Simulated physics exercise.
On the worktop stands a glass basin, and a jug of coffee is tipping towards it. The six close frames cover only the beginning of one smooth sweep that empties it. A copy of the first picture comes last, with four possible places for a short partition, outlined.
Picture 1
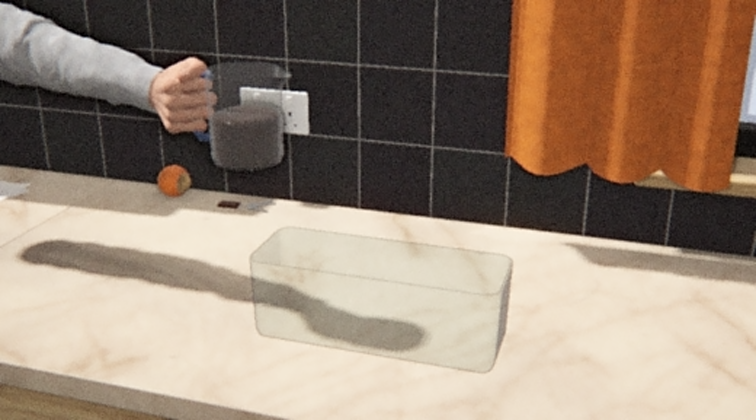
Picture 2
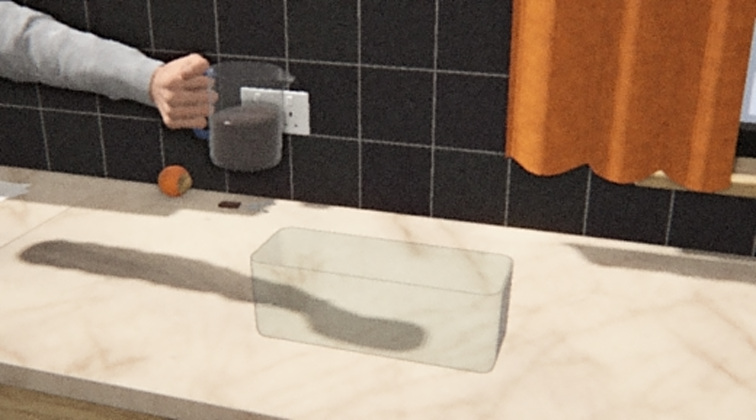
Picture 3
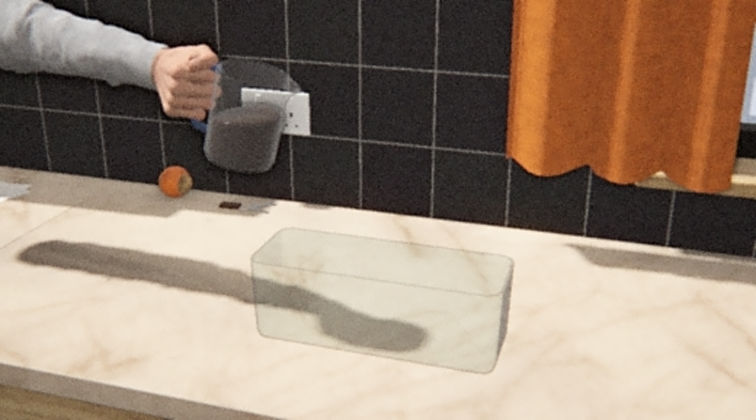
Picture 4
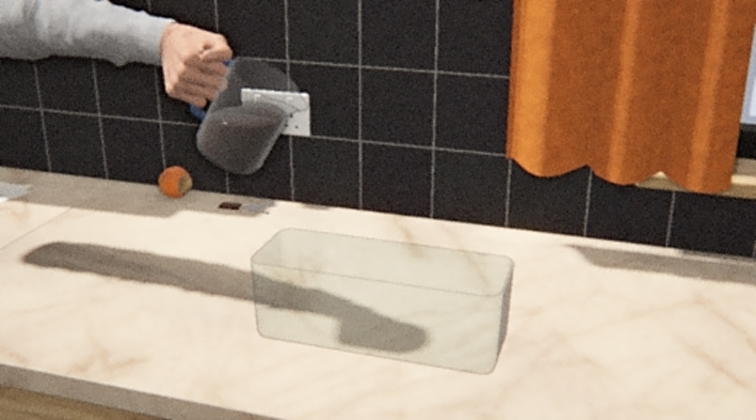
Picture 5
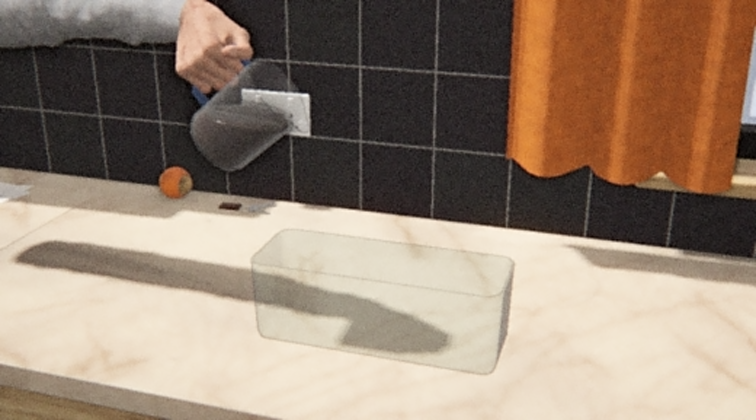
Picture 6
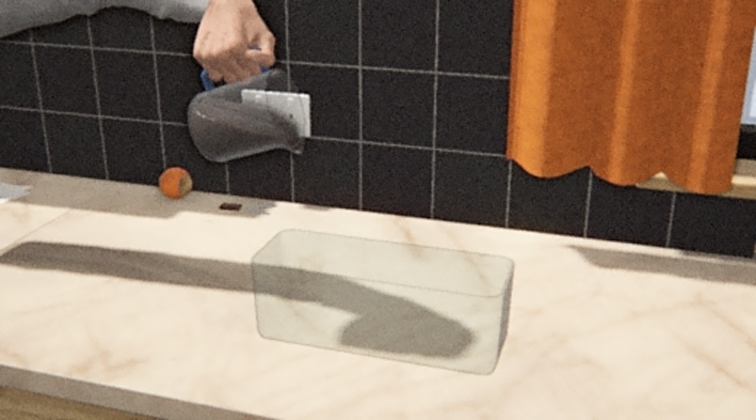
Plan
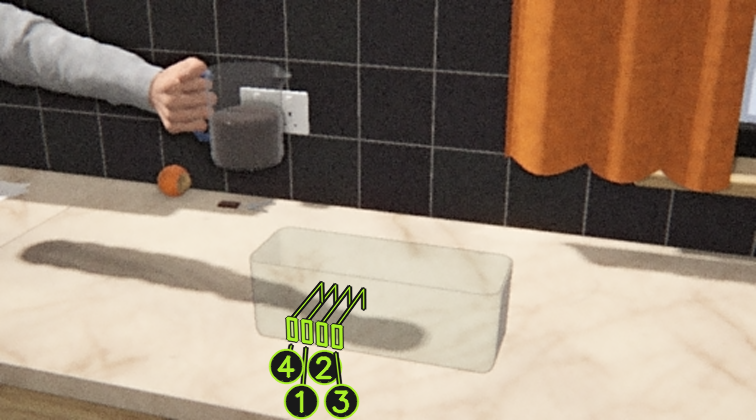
A hand holding a clear jug of dark liquid above a marble-patterned worktop tilts it steadily to the right, from upright to nearly on its side, while an empty glass basin stands still below and nothing leaves the jug.
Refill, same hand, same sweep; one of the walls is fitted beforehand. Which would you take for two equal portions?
Use position 2.
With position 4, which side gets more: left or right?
The right side.
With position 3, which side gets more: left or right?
The left side.
On the marked copy, 1 at (305, 348); 2 at (320, 350); 3 at (335, 353); 4 at (291, 345).
For position 1, about 12 % ends left of the wall and 85 % right of it; 3 % is lost outside.
For position 2, about 56 % ends left of the wall and 41 % right of it.
For position 3, about 79 % ends left of the wall and 9 % right of it; 13 % is lost outside.
For position 4, about 9 % ends left of the wall and 88 % right of it; 3 % is lost outside.
